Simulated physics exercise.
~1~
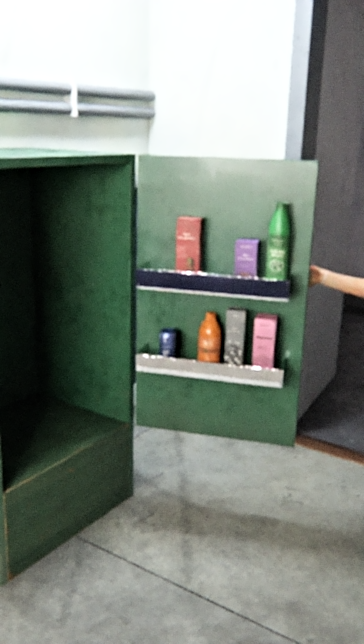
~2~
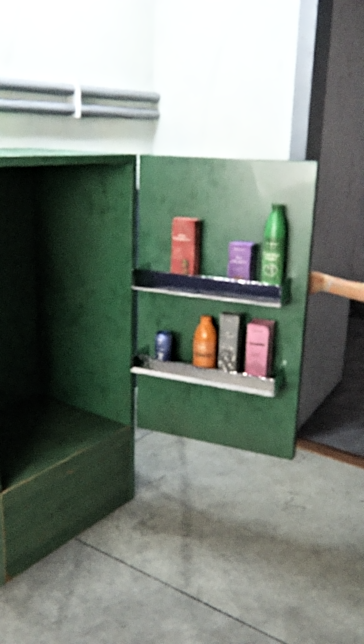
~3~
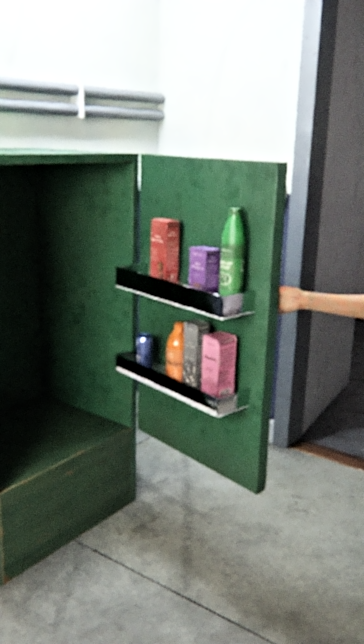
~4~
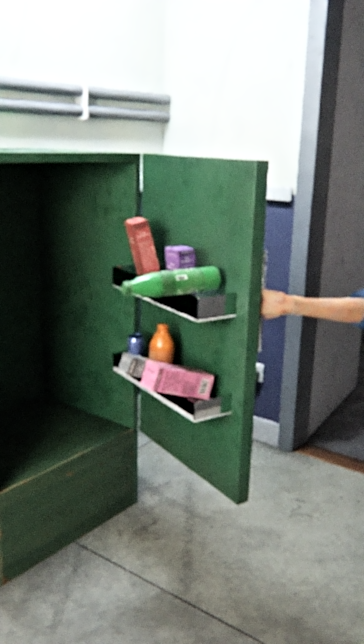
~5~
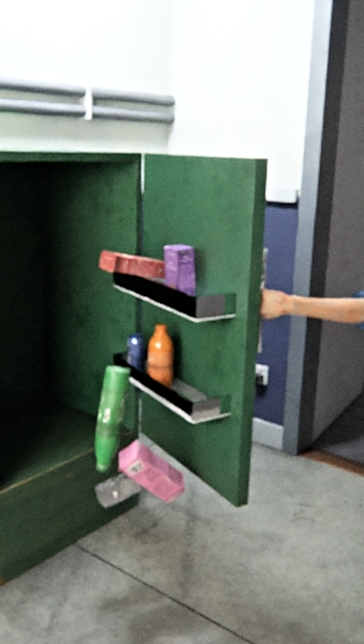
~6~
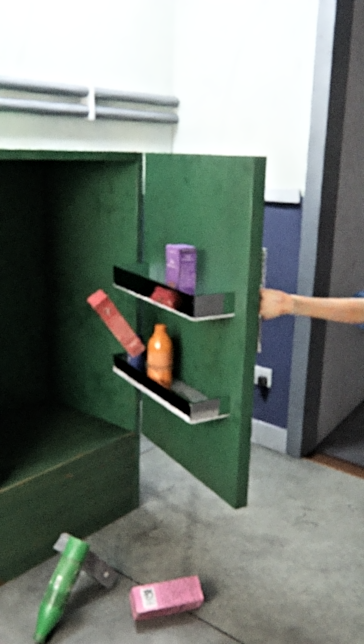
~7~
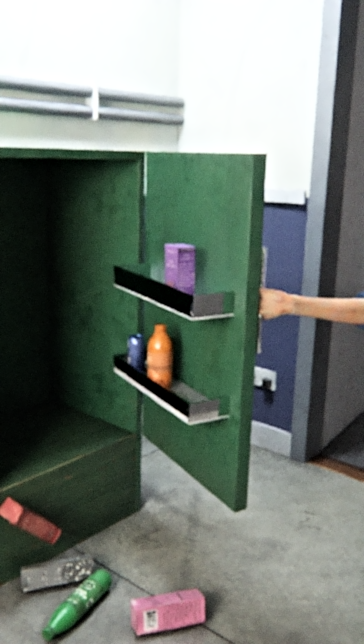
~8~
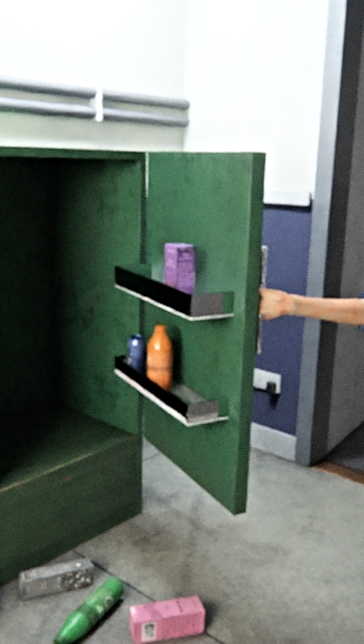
Four containers tumble from a green cabinet door's racks as a hand swings it open.
